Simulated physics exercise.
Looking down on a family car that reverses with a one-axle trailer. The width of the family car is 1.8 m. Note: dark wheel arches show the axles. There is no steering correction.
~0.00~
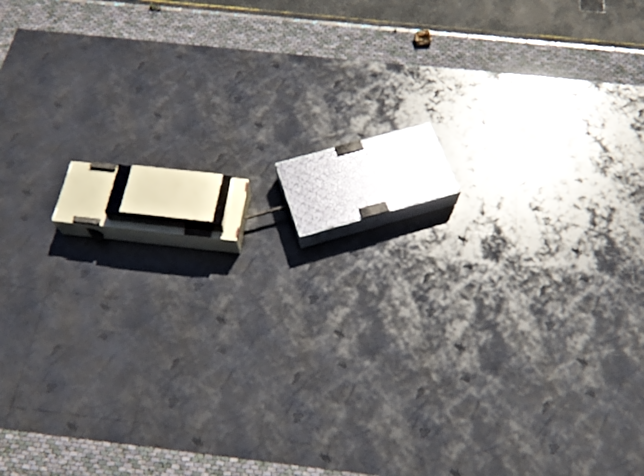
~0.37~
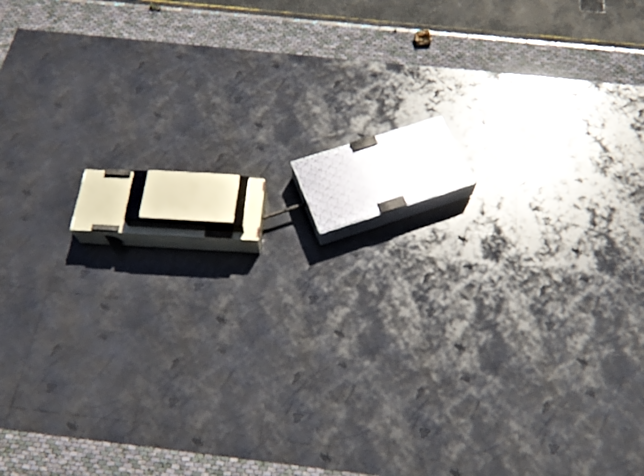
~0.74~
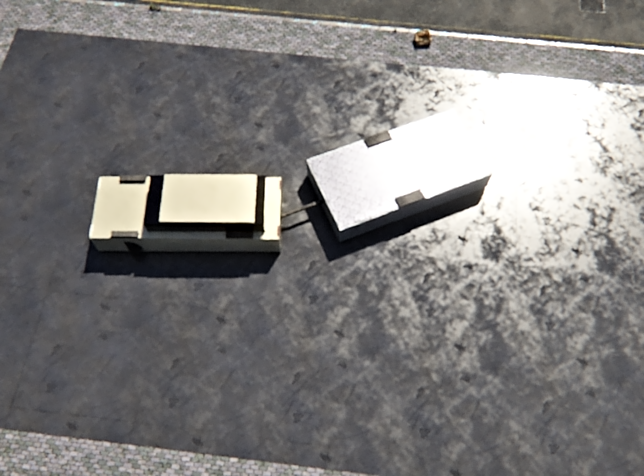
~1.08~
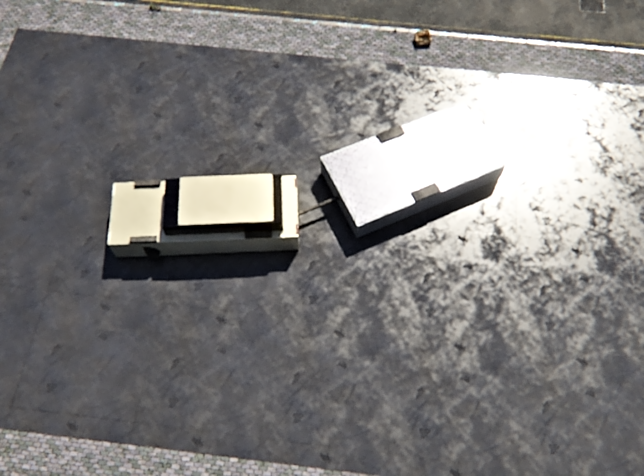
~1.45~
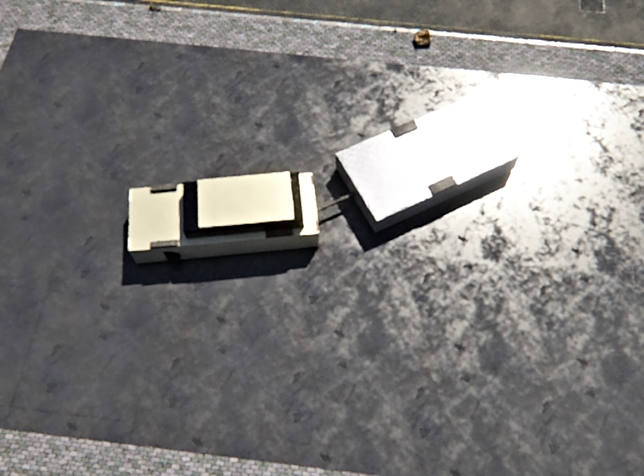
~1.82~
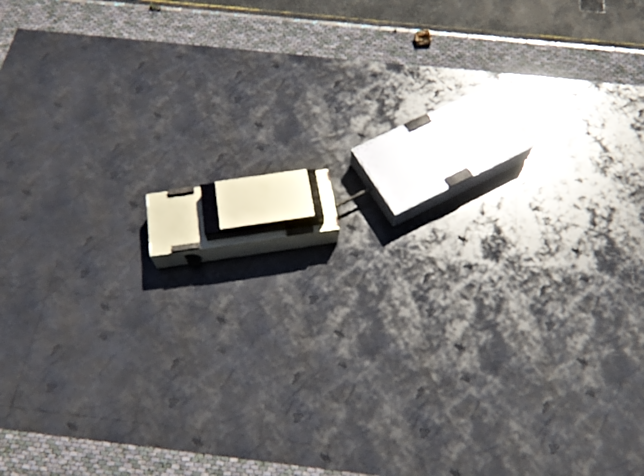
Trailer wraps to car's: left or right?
Left.
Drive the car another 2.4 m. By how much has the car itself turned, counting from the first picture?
I'd put it at around 32 degrees.
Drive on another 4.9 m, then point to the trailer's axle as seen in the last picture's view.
Near (573, 73).
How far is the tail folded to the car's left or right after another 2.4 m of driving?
Fold: Approx. 10 deg, right side.
After 3.7 s, the tail is 9° to the car's right, the car has turned 33° and the trailer's axle is at (508, 110) of the last picture.
After 5.6 s, the tail is 14° to the car's left, the car has turned 49° and the trailer's axle is at (573, 73) of the last picture.
After 7.4 s, the tail is 59° to the car's left, the car has turned 66° and the trailer's axle is at (627, 58) of the last picture; it has jack-knifed.
